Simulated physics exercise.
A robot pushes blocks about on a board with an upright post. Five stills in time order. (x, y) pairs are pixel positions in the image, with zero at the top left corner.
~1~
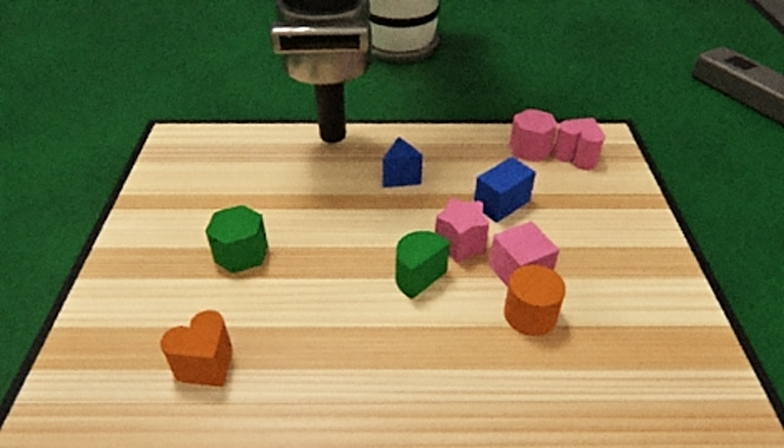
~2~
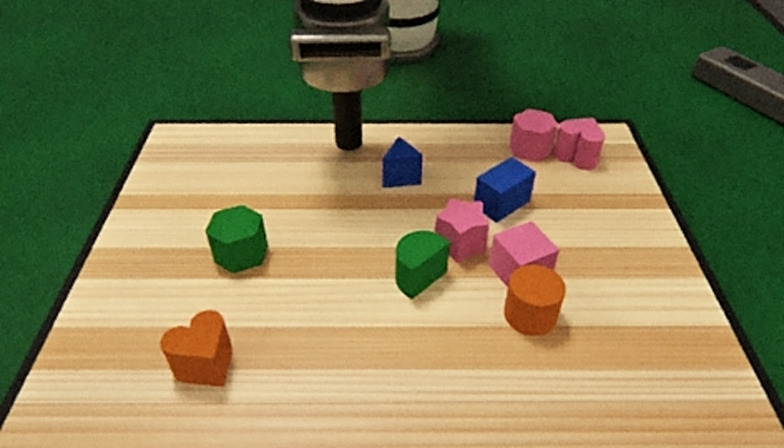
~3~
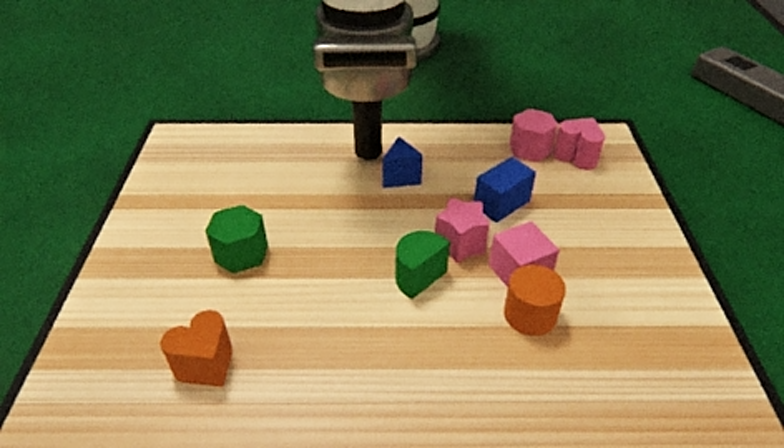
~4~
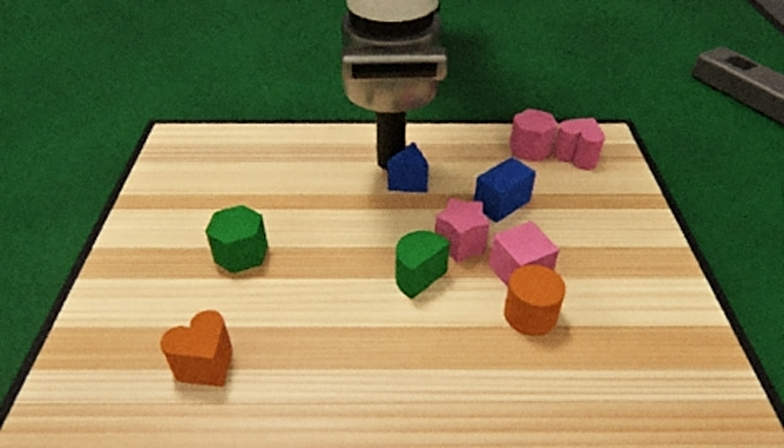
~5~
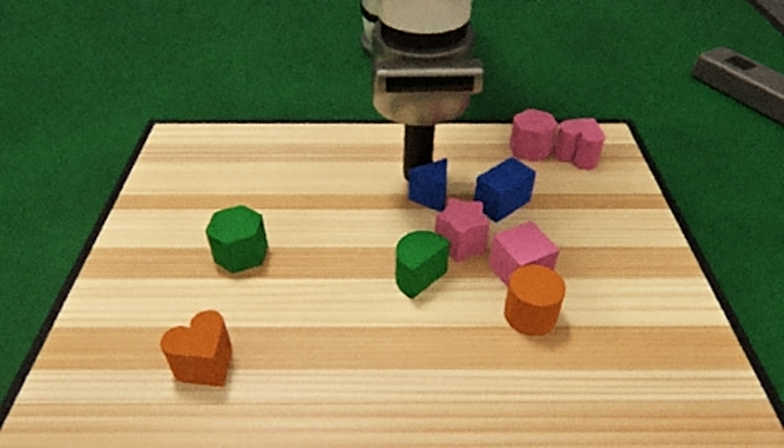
A robot arm lowered its dark post toward the small blue triangular block and nudged it right and slightly nearer, leaving it close to the blue oblong and pink star, while the other blocks stayed still.
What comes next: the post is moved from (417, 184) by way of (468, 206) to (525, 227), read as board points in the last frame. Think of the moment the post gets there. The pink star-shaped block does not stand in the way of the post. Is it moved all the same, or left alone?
When the path is over, the pink star-shaped block has left its spot.
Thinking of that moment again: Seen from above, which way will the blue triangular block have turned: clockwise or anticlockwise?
It makes a clockwise turn.
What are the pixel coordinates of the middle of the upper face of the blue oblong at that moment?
About (547, 181).
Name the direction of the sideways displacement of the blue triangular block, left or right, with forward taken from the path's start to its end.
It goes right.
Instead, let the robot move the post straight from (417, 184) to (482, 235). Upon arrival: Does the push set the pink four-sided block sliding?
I believe so.
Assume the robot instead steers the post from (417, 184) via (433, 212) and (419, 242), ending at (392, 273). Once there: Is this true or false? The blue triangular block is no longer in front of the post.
That is true.
What follows on the original path. One third of the way, post (453, 190); blue triangular block (463, 188).
Two thirds of the way, post (489, 204); blue triangular block (492, 203), turned 35° clockwise; pink star-shaped block (470, 224), turned 45° clockwise; blue oblong (525, 179), turned 55° anticlockwise.
At the end, post (527, 218); blue triangular block (508, 212), turned 70° clockwise; pink star-shaped block (471, 226), turned 55° clockwise; blue oblong (547, 181), turned 105° anticlockwise; pink four-sided block still.
